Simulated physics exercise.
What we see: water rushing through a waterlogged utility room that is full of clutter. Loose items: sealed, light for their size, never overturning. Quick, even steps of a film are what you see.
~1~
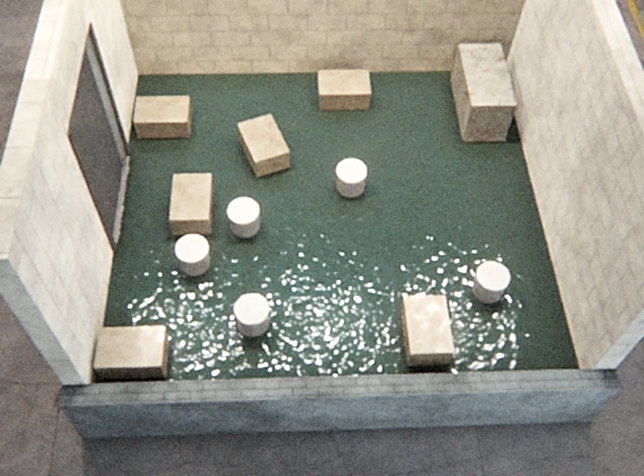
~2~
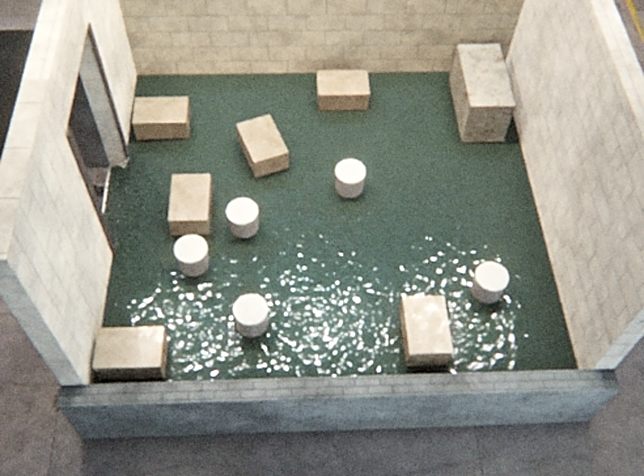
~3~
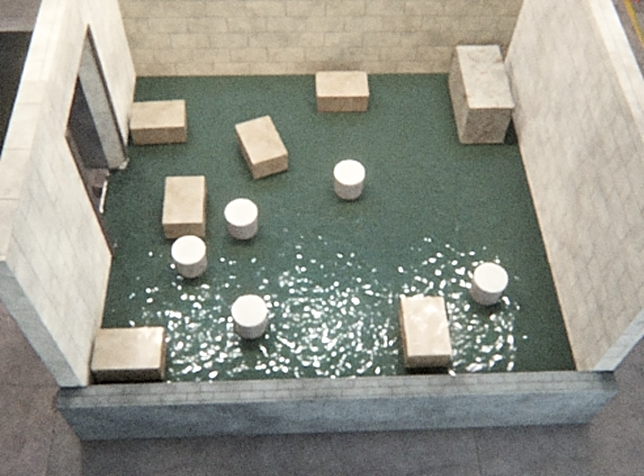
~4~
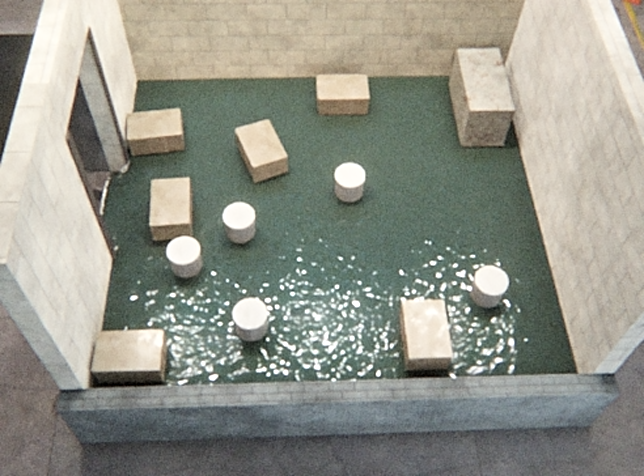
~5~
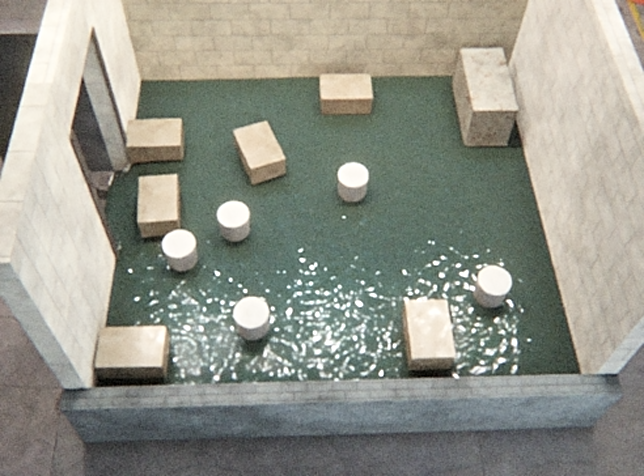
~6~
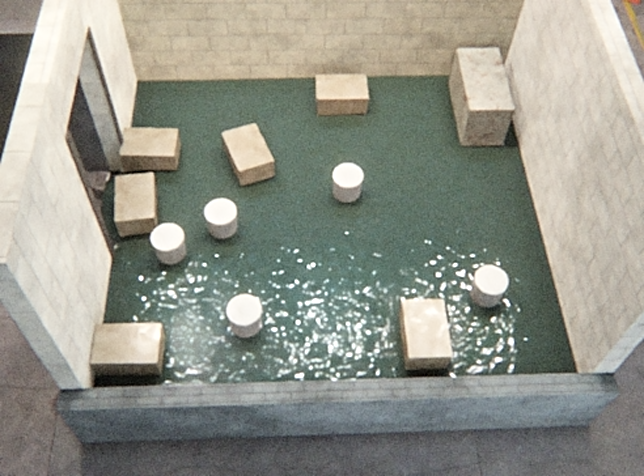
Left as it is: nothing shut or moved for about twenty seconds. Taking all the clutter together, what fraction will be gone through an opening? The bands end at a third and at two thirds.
Not below two thirds.
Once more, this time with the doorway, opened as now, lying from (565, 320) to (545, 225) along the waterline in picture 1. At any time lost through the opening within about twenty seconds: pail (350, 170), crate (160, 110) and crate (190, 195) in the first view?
Okay, one after another: Departs, then never departs, then never departs.
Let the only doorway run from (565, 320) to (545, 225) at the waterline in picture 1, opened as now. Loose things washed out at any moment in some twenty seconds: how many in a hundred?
That comes out at 30 in a hundred.
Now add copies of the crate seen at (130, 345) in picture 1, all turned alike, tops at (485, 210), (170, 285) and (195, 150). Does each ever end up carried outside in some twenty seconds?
Result, in sequence: Never gets out; ends up outside; ends up outside.
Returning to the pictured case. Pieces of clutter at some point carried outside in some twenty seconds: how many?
Number: 8.
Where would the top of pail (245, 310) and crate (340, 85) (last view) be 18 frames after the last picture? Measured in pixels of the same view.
Roughly at (174, 254) and (280, 93).
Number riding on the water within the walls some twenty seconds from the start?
That would be 3.
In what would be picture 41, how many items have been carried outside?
The count is 8.
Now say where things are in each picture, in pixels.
In the first frame, a crate at (191, 196) floats; a crate at (162, 109) floats; 0 of 11 have shifted.
In the second frame, a crate at (190, 197) floats; a crate at (160, 110), afloat; 0 of 11 have shifted.
In the third frame, a crate at (184, 199) floats, close to its start; a crate at (157, 114) floats, close to its start; 1 of 11 have shifted.
In the fourth frame, a crate at (170, 201), afloat, close to its start; a crate at (154, 124) floats, close to its start; 3 of 11 have shifted.
In the fifth frame, a crate at (158, 198), afloat, a stride from its start; a crate at (154, 132), afloat, close to its start; 6 of 11 have shifted.
In the sixth frame, a crate at (134, 196) floats, a stride from its start; a crate at (149, 142) floats, a stride from its start; 7 of 11 have shifted.
A moment on, 3 of 11 are out; 8 afloat.
Next, 5 of 11 are out; 6 afloat.
Later, 8 of 11 are out; 3 afloat.
In the end, 8 of 11 are out; 3 afloat.
